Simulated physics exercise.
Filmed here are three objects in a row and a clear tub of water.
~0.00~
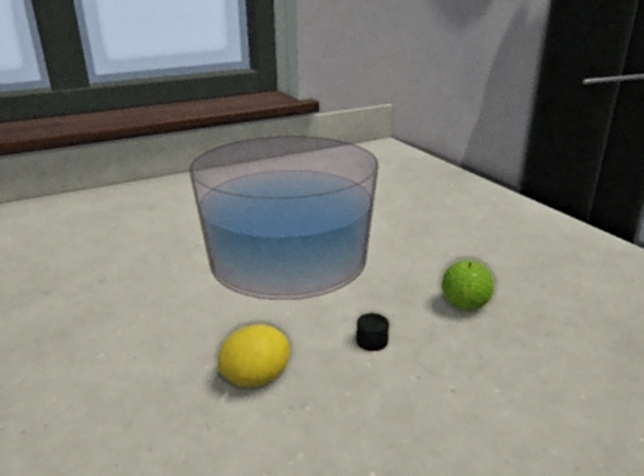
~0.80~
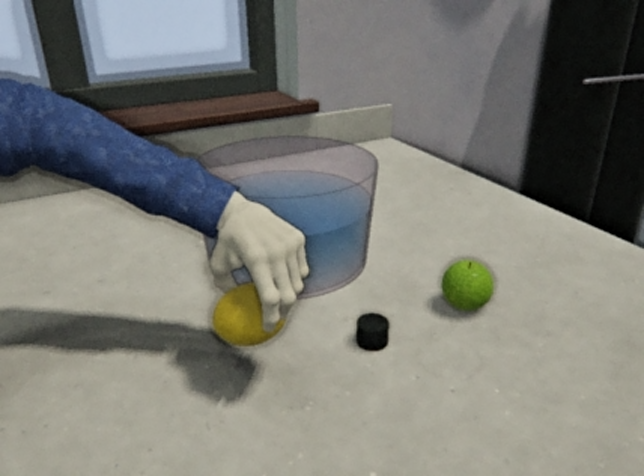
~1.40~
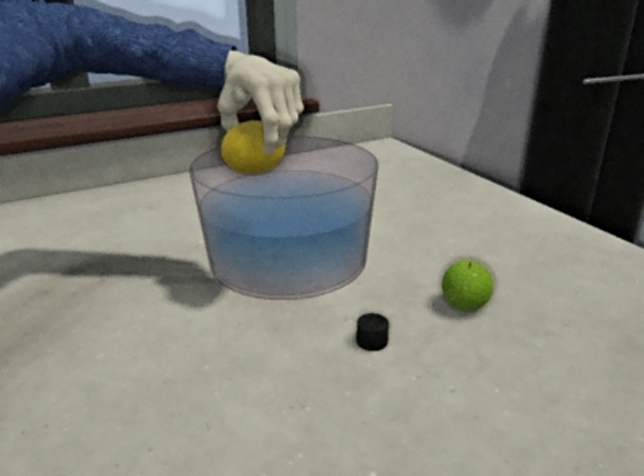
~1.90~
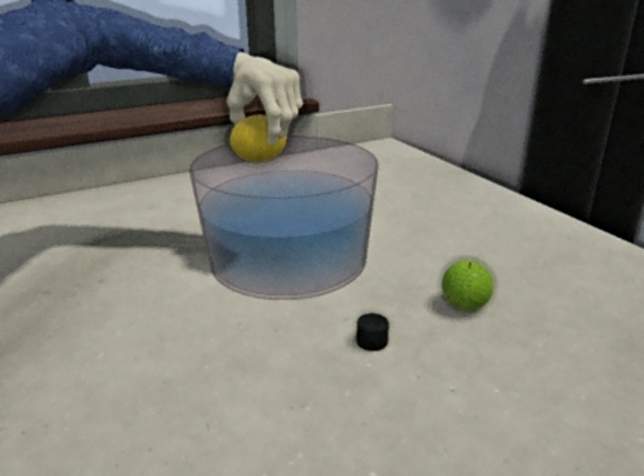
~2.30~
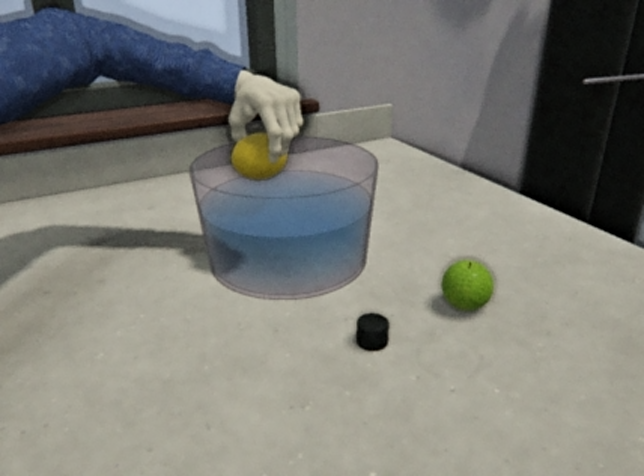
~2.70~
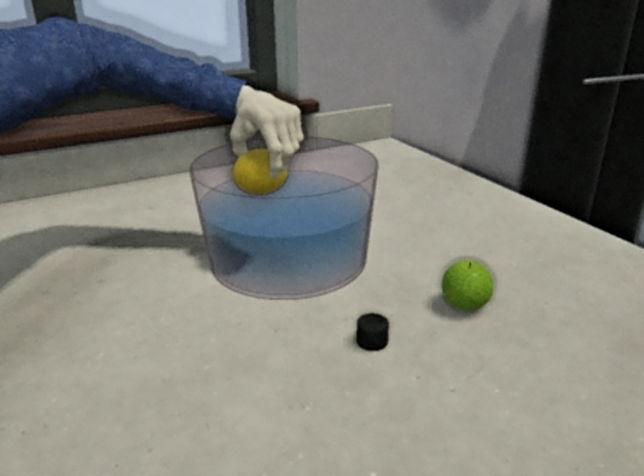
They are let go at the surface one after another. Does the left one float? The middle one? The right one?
On the left it keeps up, in the middle it goes down, on the right it keeps up.
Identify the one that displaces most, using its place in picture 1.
Finding: The body at the left end.
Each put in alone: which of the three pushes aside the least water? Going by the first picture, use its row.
It is the centre piece.
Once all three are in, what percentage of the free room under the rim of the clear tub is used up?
10 in a hundred.
Around 4.0 s, the lemon bobs at the top.
Around 8.0 s, the iron weight ends at the bottom.
Around 12.0 s, the apple bobs at the top; afloat, lemon and apple.
